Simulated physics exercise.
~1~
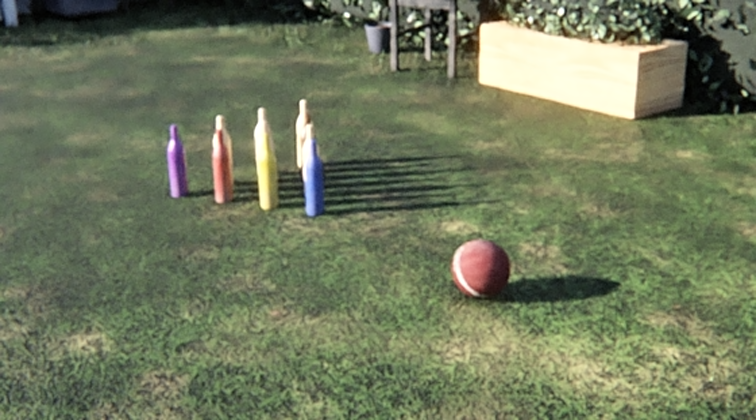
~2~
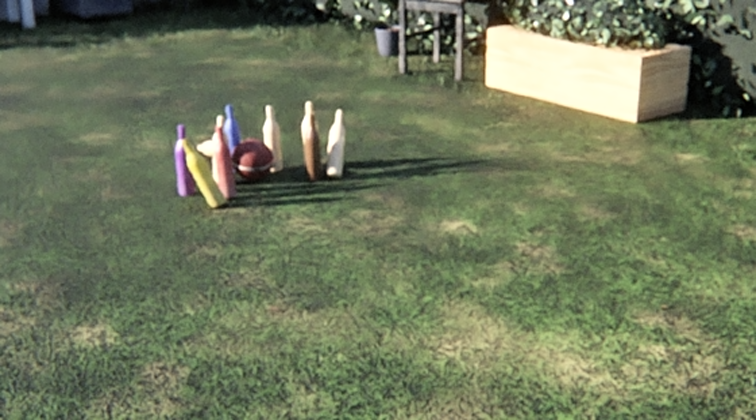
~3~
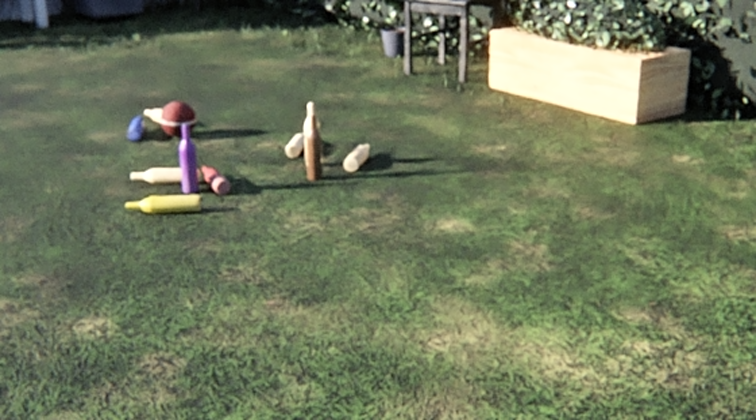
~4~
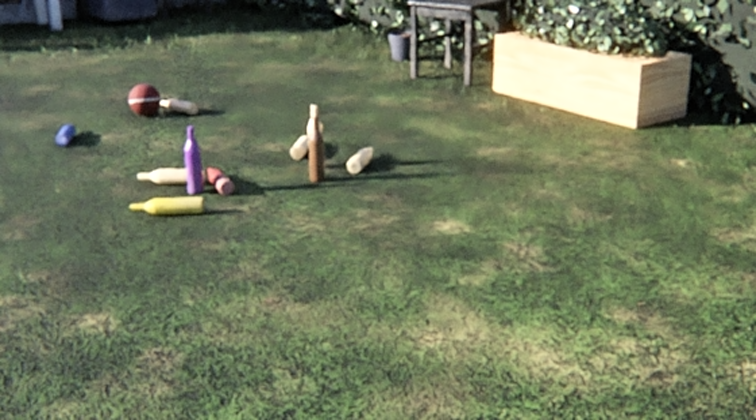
We see a dark red ball roll leftward across a lawn into a group of colourful wooden skittles, knocking over the blue, yellow, red and several pale ones. The ball rolls on toward the upper left, leaving the purple skittle and a few others standing.
